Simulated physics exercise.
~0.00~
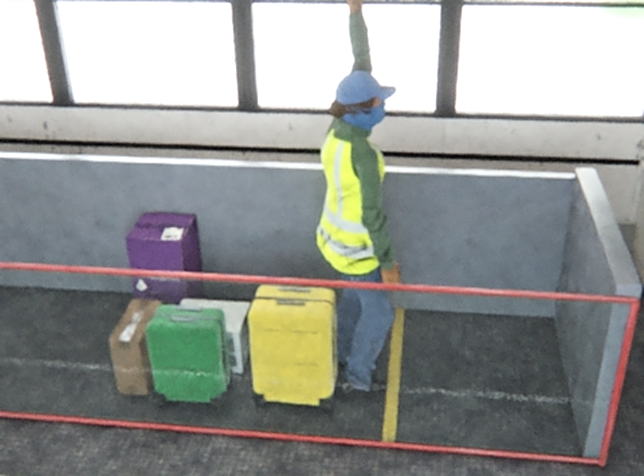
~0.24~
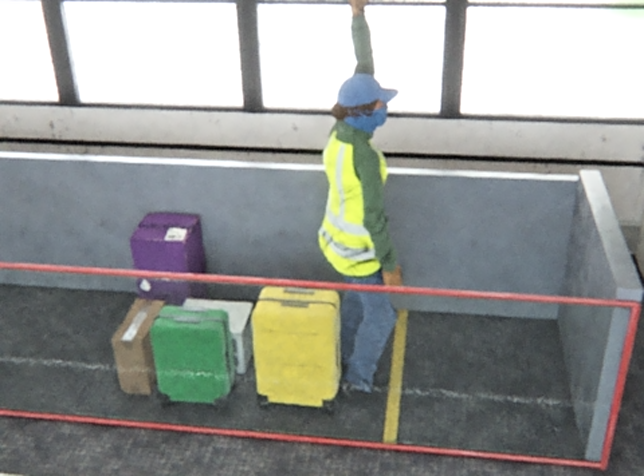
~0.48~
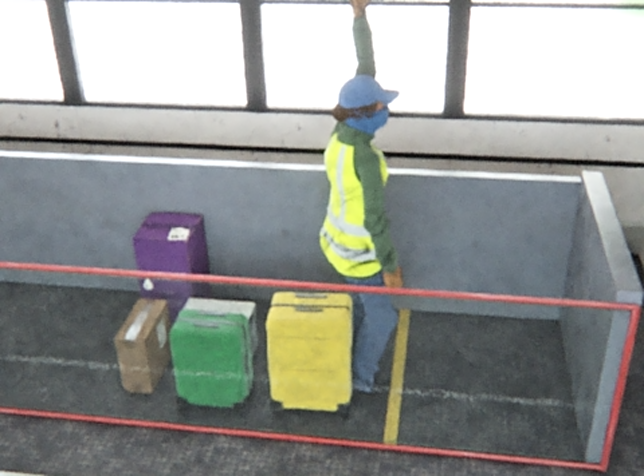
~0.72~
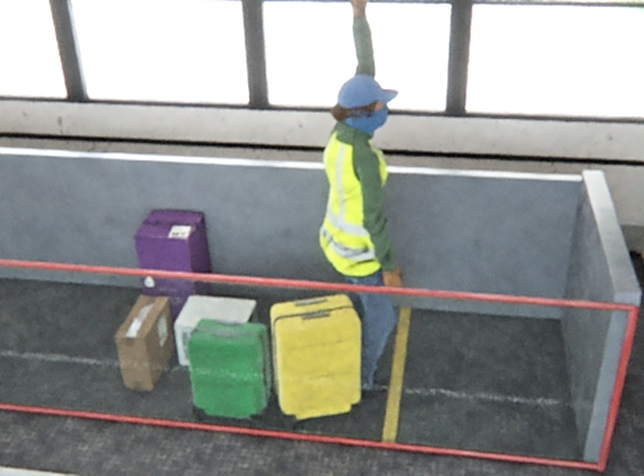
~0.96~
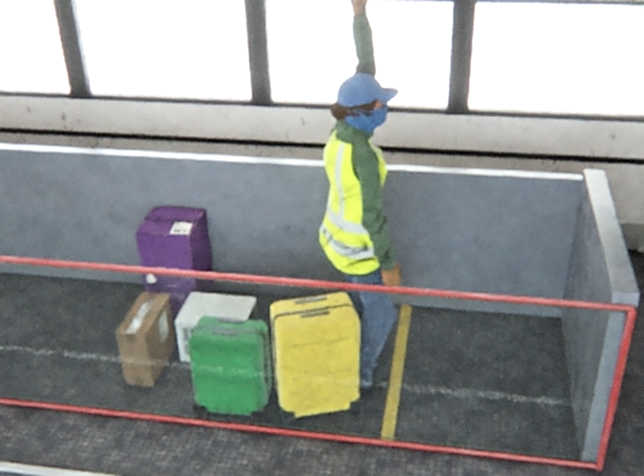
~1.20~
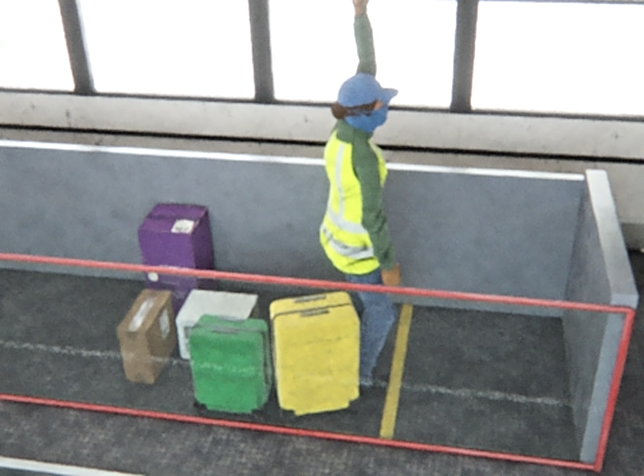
The video shows a worker in a yellow vest standing with one arm raised among bags and boxes as green and yellow wheeled cases roll a short way right and toward the viewer, then stop upright, the yellow one short of the yellow line, while the others stay put.
